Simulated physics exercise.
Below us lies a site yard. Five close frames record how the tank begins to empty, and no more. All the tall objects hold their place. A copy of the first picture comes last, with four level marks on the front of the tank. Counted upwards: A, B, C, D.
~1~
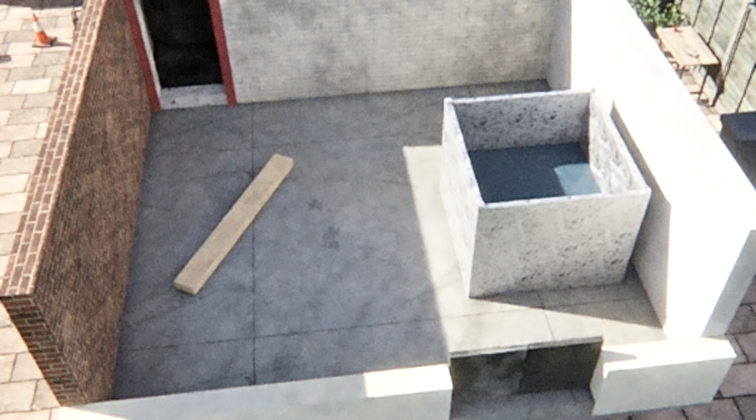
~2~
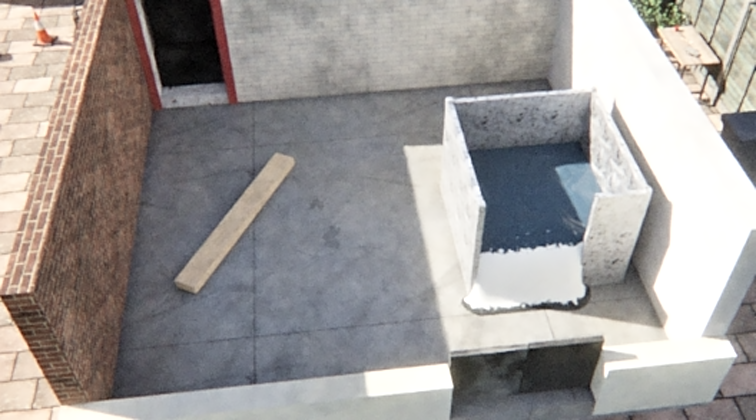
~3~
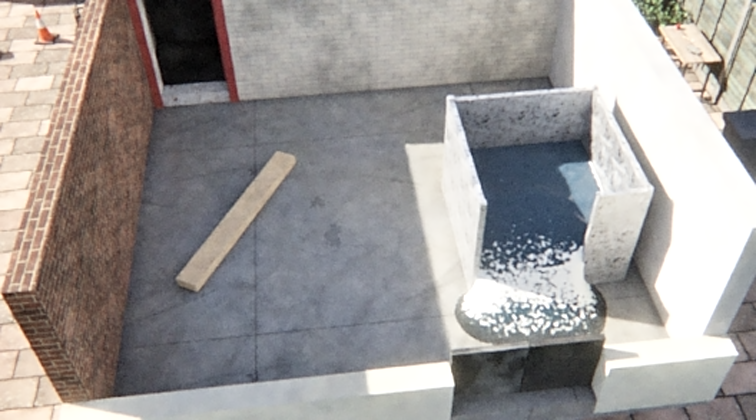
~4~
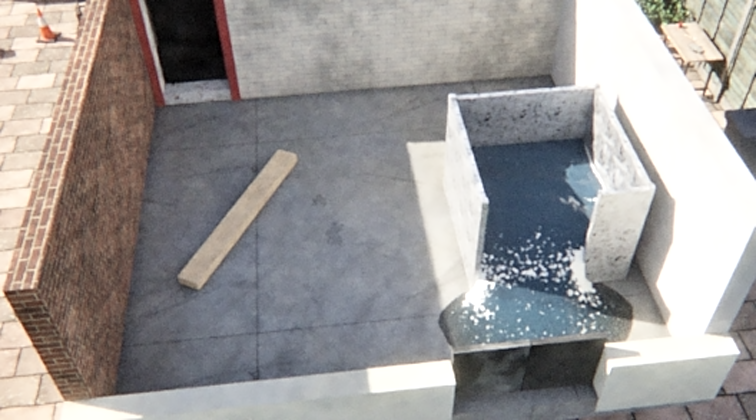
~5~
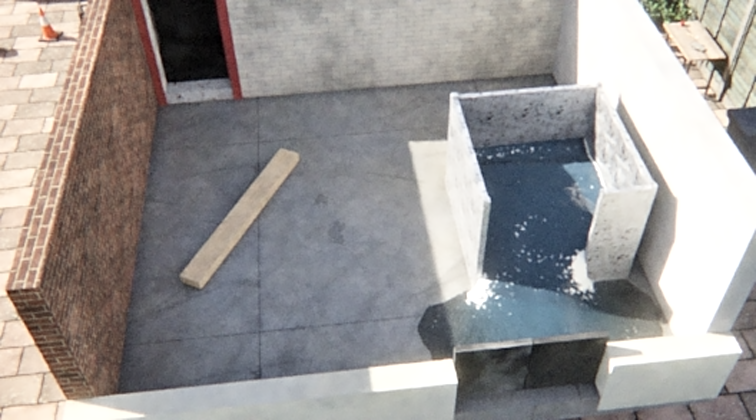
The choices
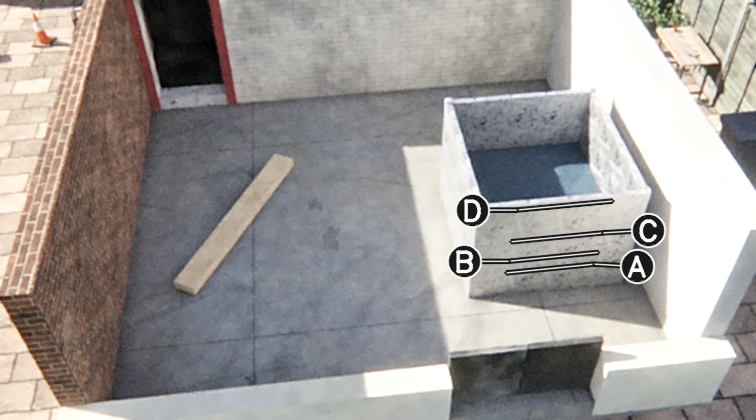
Site yard seen from above, water pouring through the opened front of a concrete tank and spreading across the grey ground.
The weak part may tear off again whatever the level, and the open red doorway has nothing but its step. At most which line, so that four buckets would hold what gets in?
I would pick line C.
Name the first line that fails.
It is D.
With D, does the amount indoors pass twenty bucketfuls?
No, less.
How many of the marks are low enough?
Three of them.
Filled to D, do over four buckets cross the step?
Yes, that goes wrong.
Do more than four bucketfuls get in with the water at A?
No.
On the marked copy, A at (550, 268); B at (553, 256); C at (557, 237); D at (564, 205); from the bottom up A, B, C, D.
If A is chosen, nothing gets over.
If B is chosen, nothing gets over.
If C is chosen, nothing gets over.
If D is chosen, about 10 bucketfuls get in.
